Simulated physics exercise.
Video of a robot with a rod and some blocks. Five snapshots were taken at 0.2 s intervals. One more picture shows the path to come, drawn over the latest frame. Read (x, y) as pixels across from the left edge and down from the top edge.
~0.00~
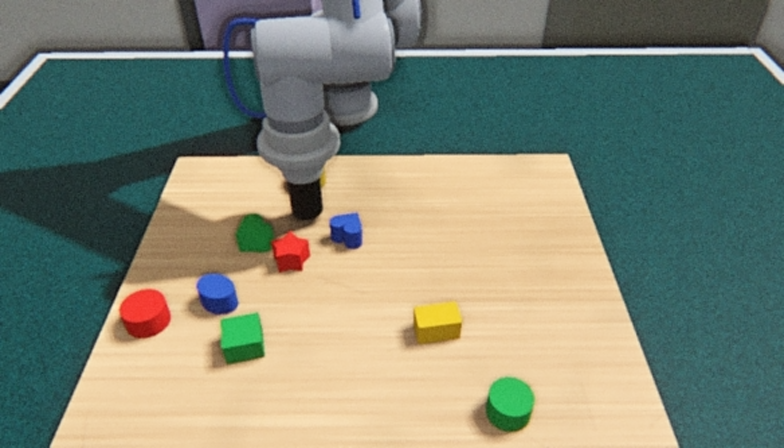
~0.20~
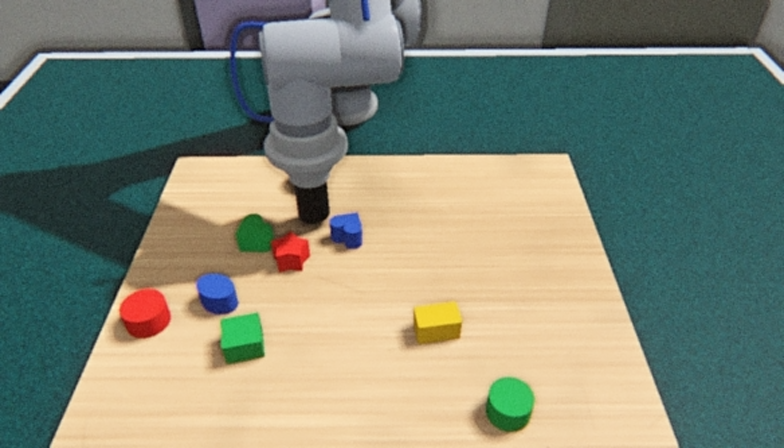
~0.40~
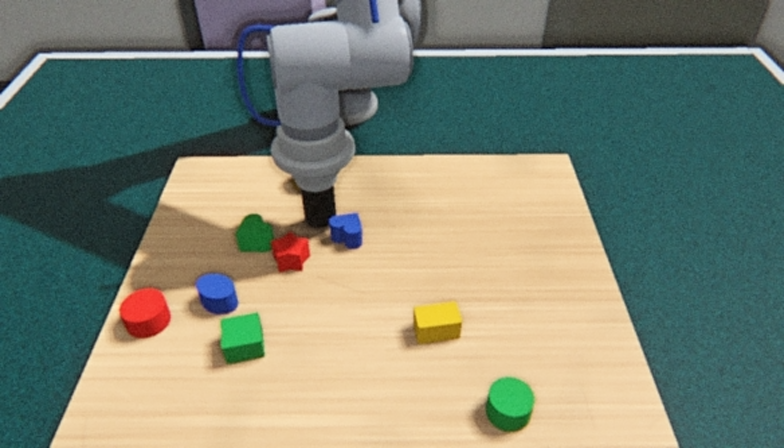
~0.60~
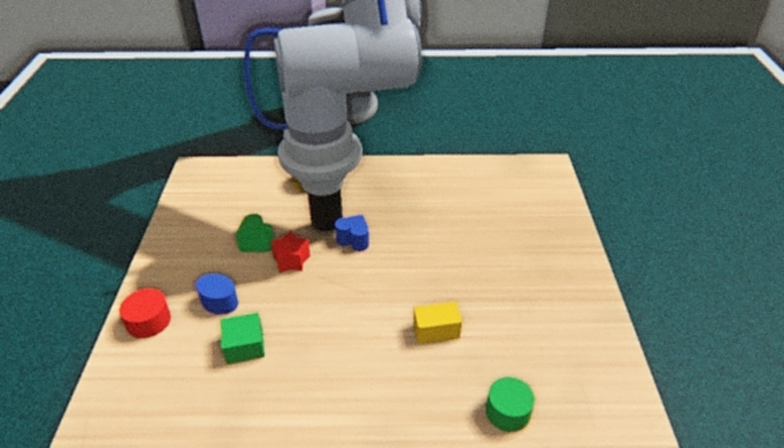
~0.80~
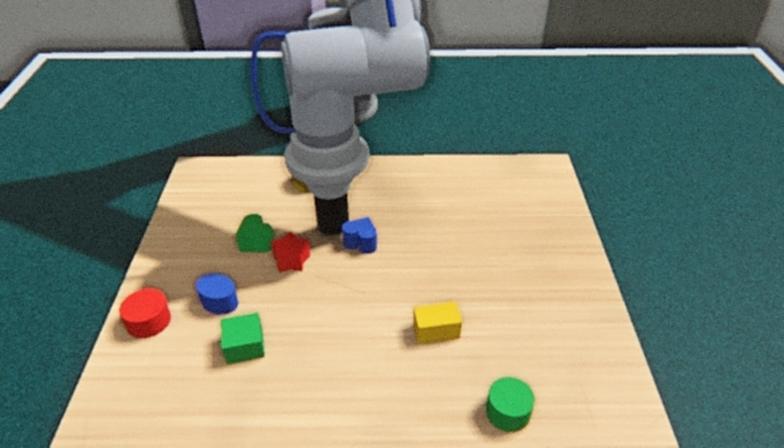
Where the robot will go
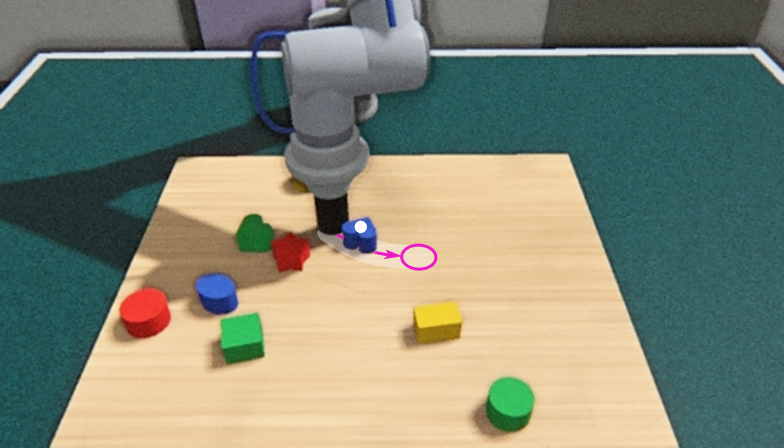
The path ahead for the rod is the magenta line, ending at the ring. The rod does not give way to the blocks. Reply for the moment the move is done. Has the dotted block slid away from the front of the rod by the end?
I'd say no.
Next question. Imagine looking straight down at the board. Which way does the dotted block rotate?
It swings round anticlockwise.
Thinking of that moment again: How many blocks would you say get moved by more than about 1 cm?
Of all the blocks, just one travels more than a centimetre.
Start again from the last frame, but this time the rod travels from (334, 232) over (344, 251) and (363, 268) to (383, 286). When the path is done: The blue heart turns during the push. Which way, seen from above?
It turns round anticlockwise.
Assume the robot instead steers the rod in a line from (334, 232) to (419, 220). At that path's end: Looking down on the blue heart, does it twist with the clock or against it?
The sense of turning is clockwise.
The line goes from (334, 232) over (357, 246) and (386, 255) to (419, 257); the dot is on the blue heart.
What follows on the original path. One third of the way, rod (357, 238); blue heart (388, 235), turned 35° anticlockwise.
Two thirds of the way, rod (387, 247); blue heart (418, 238), turned 70° anticlockwise.
At the end, rod (419, 249); red star unmoved; blue heart (450, 238), turned 80° anticlockwise.
